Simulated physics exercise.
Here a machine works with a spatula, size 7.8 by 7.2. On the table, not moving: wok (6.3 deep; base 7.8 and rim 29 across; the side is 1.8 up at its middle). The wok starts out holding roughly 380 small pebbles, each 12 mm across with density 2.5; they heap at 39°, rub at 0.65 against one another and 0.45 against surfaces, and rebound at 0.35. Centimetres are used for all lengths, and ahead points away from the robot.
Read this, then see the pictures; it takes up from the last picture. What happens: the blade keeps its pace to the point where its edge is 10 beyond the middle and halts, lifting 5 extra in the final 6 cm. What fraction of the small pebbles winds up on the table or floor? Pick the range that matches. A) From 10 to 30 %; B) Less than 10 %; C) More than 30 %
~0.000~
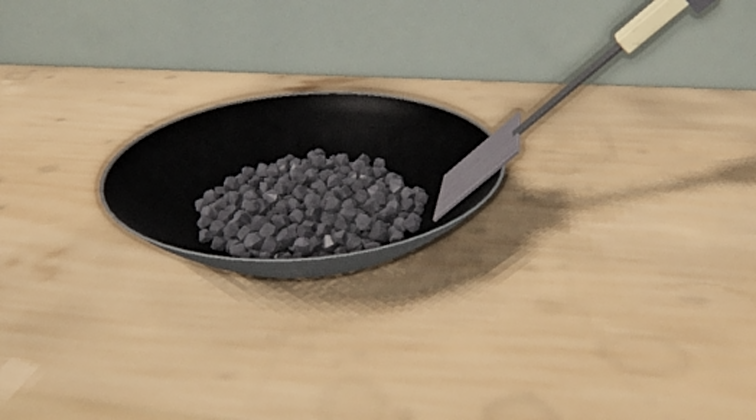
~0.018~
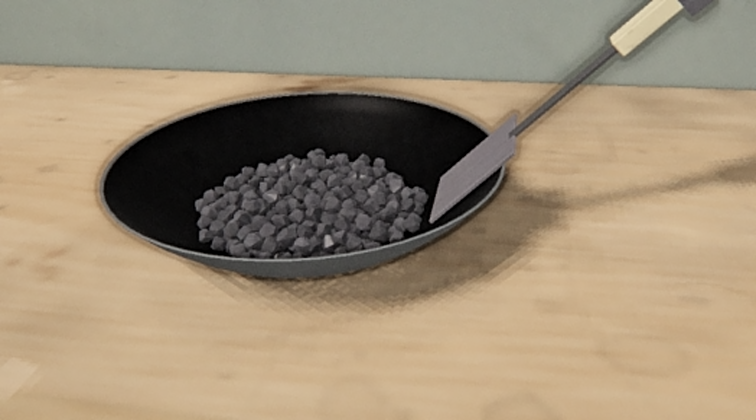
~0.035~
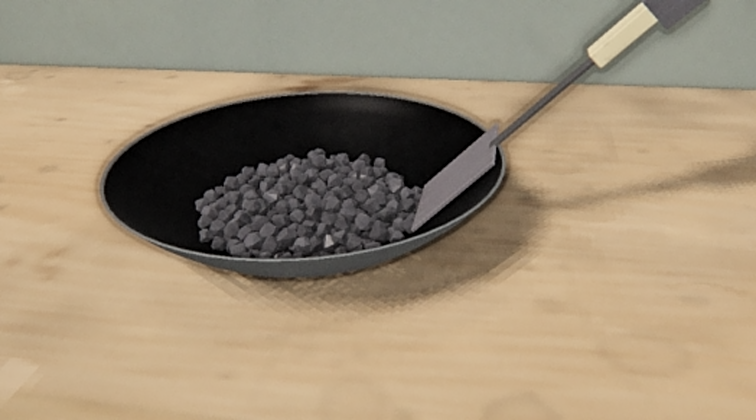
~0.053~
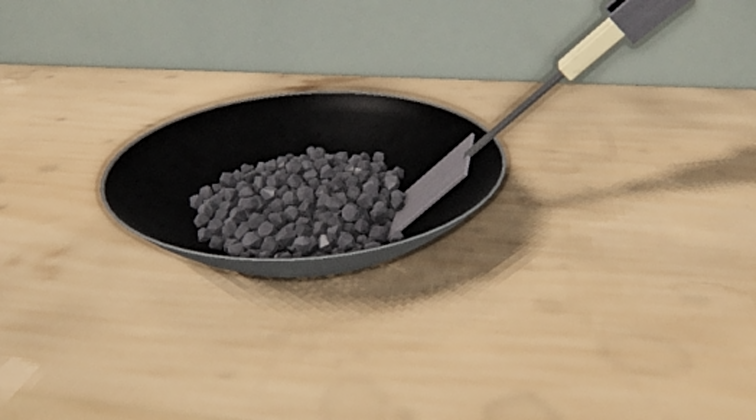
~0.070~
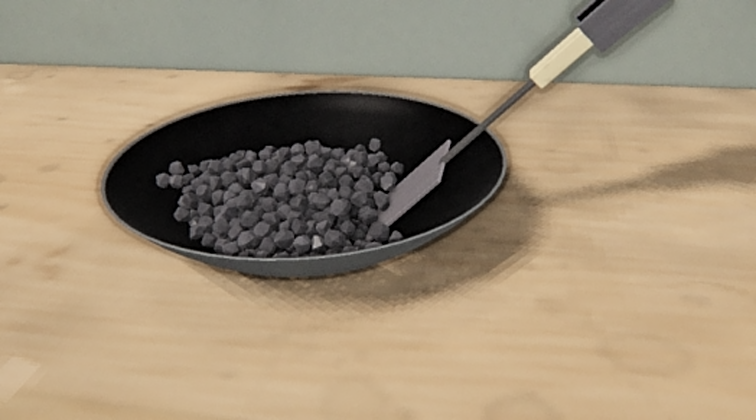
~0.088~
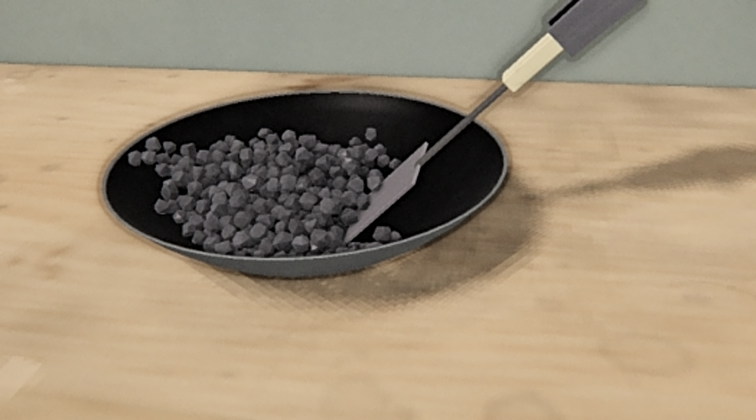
C, more than 30 %.
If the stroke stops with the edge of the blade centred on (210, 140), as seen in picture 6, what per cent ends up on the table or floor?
About 20 per cent.
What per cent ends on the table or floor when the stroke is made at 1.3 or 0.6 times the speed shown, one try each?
Around 40 per cent, then around 25 per cent, would end on the table or floor.
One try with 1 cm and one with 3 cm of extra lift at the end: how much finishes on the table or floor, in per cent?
About 50 and 50 per cent.
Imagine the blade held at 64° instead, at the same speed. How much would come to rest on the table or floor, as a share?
Around 45 in a hundred.
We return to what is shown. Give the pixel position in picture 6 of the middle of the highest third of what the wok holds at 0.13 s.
The top third sits at roughly (206, 166).
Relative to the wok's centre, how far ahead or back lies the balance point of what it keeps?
Offset: About 3.5 cm, ahead.
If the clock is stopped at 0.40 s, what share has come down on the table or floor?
25 per cent.
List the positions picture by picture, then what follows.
The spatula top edge at (519, 131), sloping 46°; upper third of the load around (306, 195), from x 200 to 420, top at y 155; 383 in the wok, in the first picture.
The spatula top edge at (515, 133), sloping 46°; upper third of the load around (306, 195), from x 200 to 420, top at y 155, in the second picture.
The spatula top edge at (496, 143), sloping 46°; upper third of the load around (306, 195), from x 200 to 420, top at y 155, in the third picture.
The spatula top edge at (470, 153), sloping 46°; upper third of the load around (304, 191), from x 195 to 400, top at y 155, in the fourth picture.
The spatula top edge at (445, 159), sloping 46°; upper third of the load around (286, 180), from x 165 to 395, top at y 145, in the fifth picture.
The spatula top edge at (421, 162), sloping 46°; upper third of the load around (266, 171), from x 135 to 395, top at y 135; 383 in the wok, in the sixth picture.
After 0.13 s, sloping 46°, highest piece 10 above the table; 376 in the wok, 7 on the blade or in flight.
After 0.17 s, sloping 46°, highest piece 11 above the table; 366 in the wok, 17 on the blade or in flight.
After 0.40 s, sloping 46°, highest piece 21 above the table; 223 in the wok, 98 on the table or floor, 62 on the blade or in flight.
After 1.45 s, sloping 46°, highest piece 7 above the table; 223 in the wok, 160 on the table or floor.
In the end, 223 in the wok, 160 on the table or floor. That is 42 % on the table or floor.
